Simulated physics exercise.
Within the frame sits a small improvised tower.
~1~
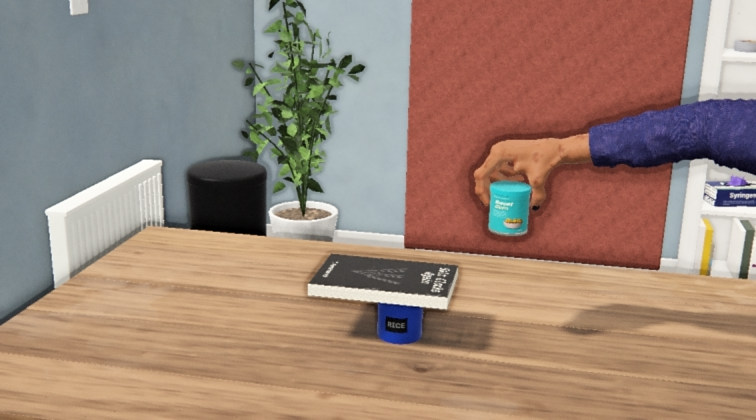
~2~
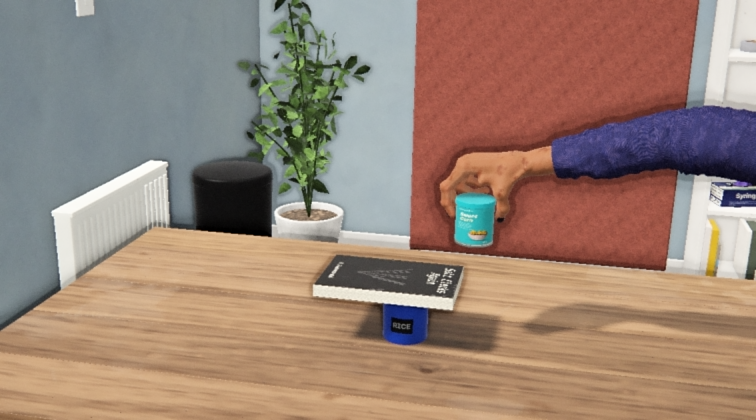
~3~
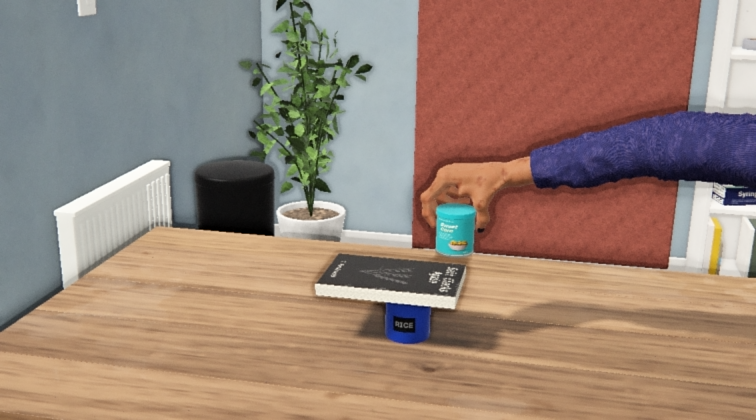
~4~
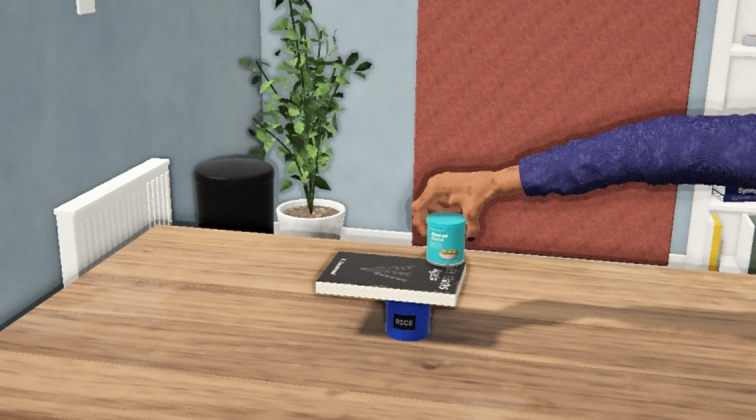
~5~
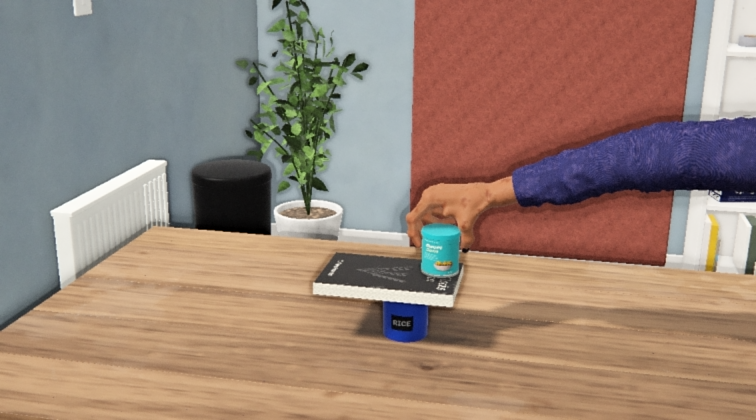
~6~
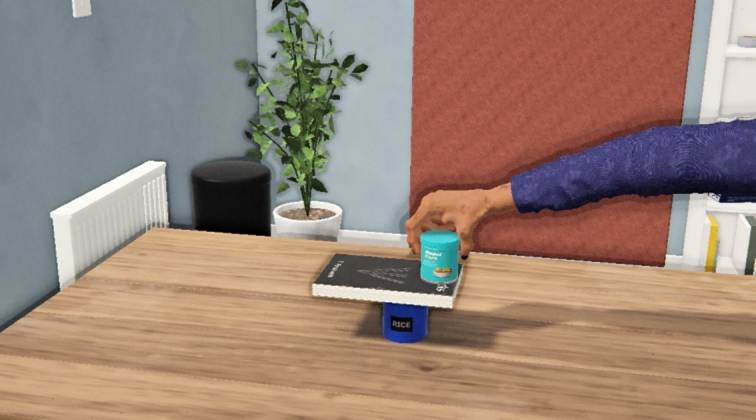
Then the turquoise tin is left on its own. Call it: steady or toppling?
Steady.
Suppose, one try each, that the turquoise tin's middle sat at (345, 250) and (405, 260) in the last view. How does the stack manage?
In the first try it breaks down, then in the second try it remains standing.
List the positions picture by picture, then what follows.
In the first frame, on its way; turquoise tin (509, 208); black book (385, 280).
In the second frame, on its way; turquoise tin (475, 220); black book (391, 281).
In the third frame, on its way; turquoise tin (455, 230); black book (393, 280).
In the fourth frame, on its way; turquoise tin (446, 239); black book (393, 277).
In the fifth frame, on its way; turquoise tin (441, 250); black book (391, 278).
In the sixth frame, in place under the hand; turquoise tin (440, 257); black book (390, 279).
Then, 0.70 s after the last picture, nothing has stirred.
Then, 1.60 s after the last picture, turquoise tin resting near (440, 258).
At rest, all 3 in place. Seen from the same camera at the end, turquoise tin near (440, 258). The stack stays up.
